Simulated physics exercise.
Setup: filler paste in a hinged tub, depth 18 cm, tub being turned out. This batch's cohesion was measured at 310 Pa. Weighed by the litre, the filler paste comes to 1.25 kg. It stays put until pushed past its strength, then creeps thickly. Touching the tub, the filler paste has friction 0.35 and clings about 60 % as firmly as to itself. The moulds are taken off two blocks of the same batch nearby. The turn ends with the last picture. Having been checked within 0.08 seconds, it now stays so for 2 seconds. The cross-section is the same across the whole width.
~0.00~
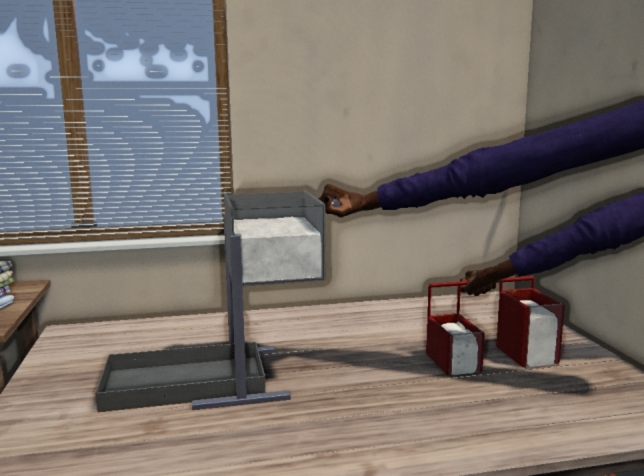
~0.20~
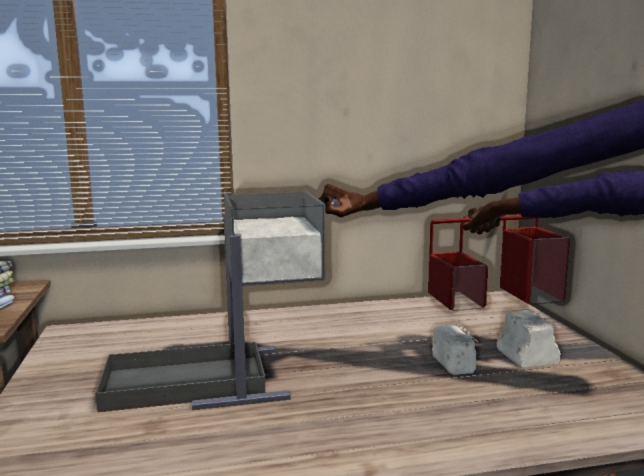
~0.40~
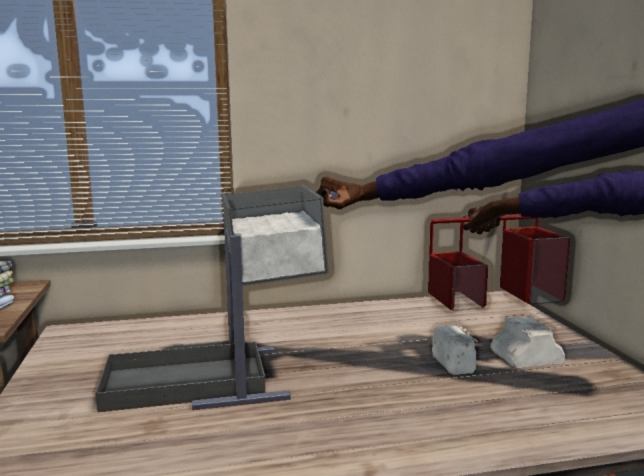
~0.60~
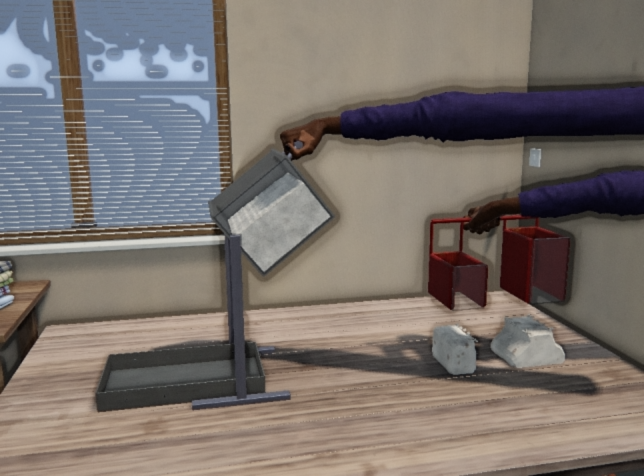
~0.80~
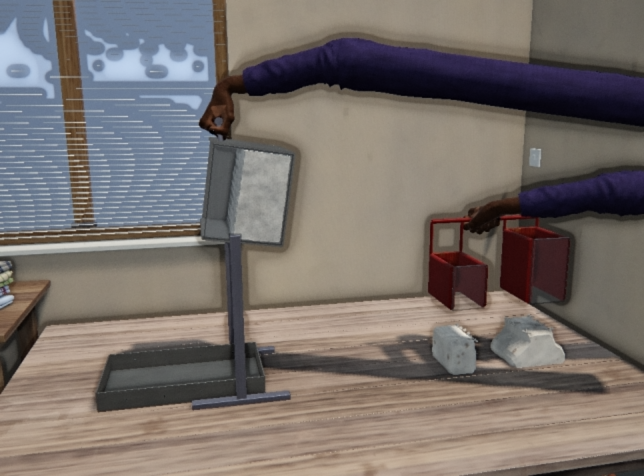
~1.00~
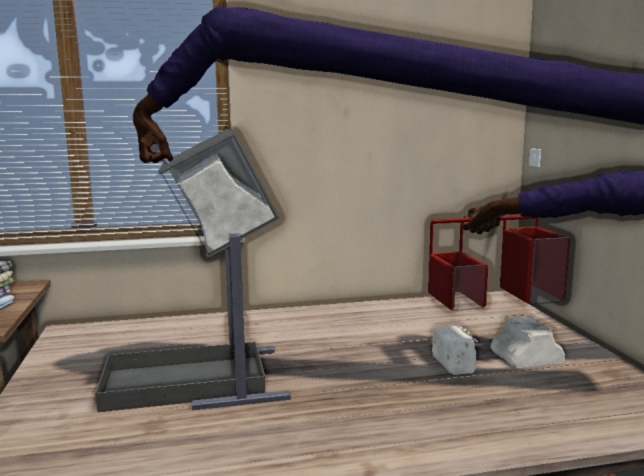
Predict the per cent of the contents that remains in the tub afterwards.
Roughly 0 per cent remains.
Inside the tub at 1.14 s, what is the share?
Some 35 per cent.
After 1.14 s, the tub is at 116 degrees and holds 35 %.
After 1.31 s, the tub is at 116 degrees and holds 0 %.
After 1.48 s, the tub is at 116 degrees and holds 0 %.
After 1.65 s, the tub is at 116 degrees and holds 0 %.
After 3.00 s, at the end, the tub is at 116 degrees and holds 0 %.
